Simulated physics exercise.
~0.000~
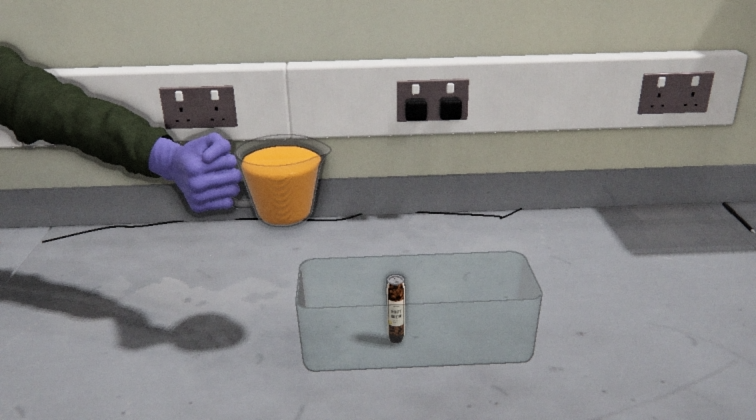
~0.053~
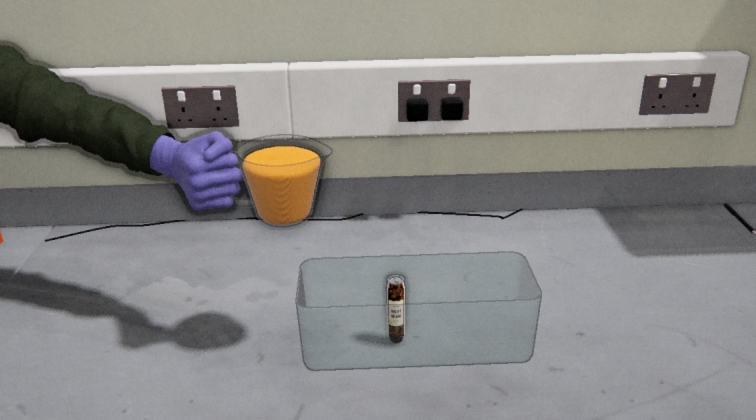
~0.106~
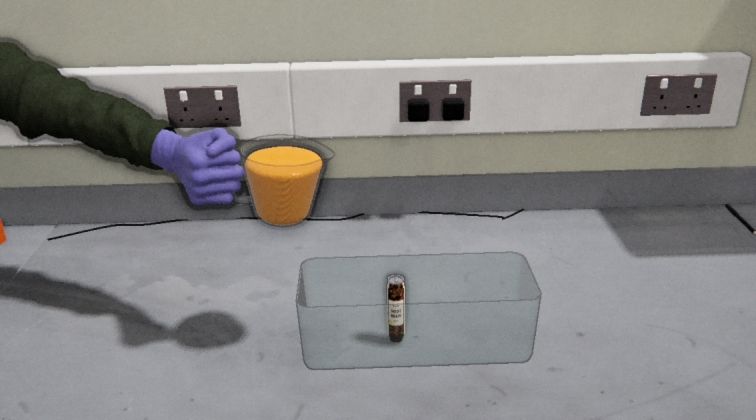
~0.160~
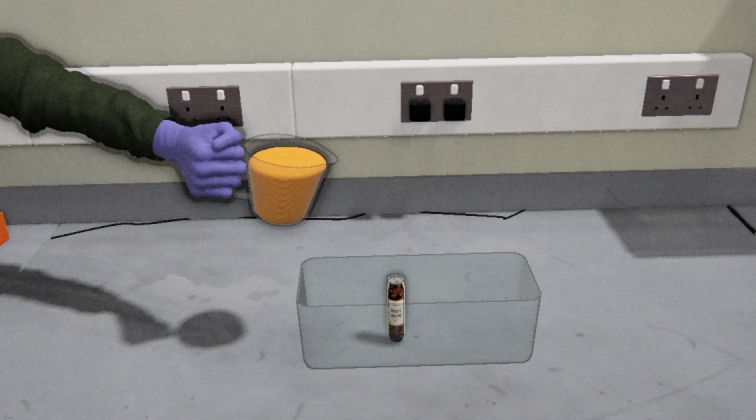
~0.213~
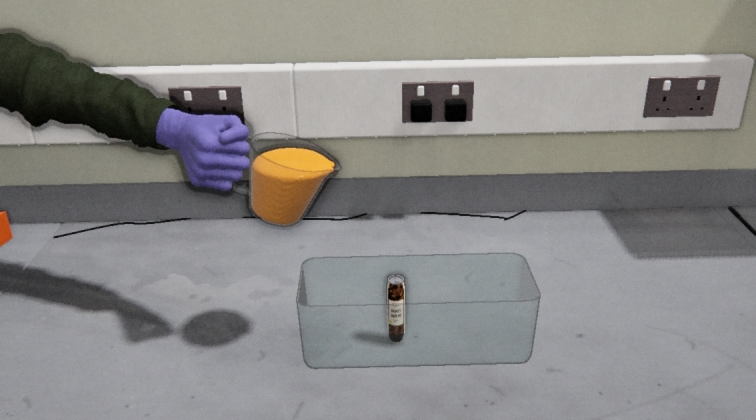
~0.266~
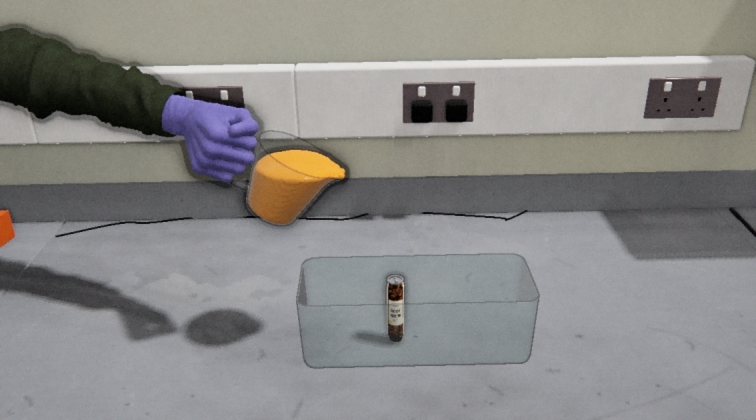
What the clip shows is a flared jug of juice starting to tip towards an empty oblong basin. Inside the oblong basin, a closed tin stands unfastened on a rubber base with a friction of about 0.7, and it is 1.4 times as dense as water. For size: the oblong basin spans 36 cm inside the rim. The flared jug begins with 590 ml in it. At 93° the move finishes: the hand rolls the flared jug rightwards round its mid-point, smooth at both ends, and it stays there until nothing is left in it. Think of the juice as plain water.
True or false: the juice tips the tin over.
True.
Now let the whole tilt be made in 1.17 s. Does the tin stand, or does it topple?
Tips over.
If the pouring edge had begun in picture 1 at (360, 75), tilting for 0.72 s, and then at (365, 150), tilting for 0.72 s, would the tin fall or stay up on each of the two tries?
Trial 1 - tin stays standing; trial 2 - tin stays standing.
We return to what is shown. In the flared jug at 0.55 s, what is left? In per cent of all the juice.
Still held: Roughly 50 % of the total.
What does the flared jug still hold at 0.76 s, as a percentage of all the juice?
12 %.
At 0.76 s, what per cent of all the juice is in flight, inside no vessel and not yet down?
Close to 18 in every hundred parts.
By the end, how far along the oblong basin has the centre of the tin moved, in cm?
It finishes around 9.0 cm from where it began.
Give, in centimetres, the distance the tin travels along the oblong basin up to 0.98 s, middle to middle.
The tin is about 8 cm from where it started.
Then, 0.55 s in, the tilt is 81° and 51 per cent is still to pour; the tin stands where it began.
Then, 0.76 s in, the tilt is 93° and 11 per cent is still to pour; the tin stands 2 cm from where it began.
Then, 0.98 s in, the tilt is 93° and 1 per cent is still to pour; the tin lies on its side.
Then, 1.22 s in, the tilt is 93° and 0 per cent is still to pour; the tin lies on its side.
Finally, the tin lies on its side.
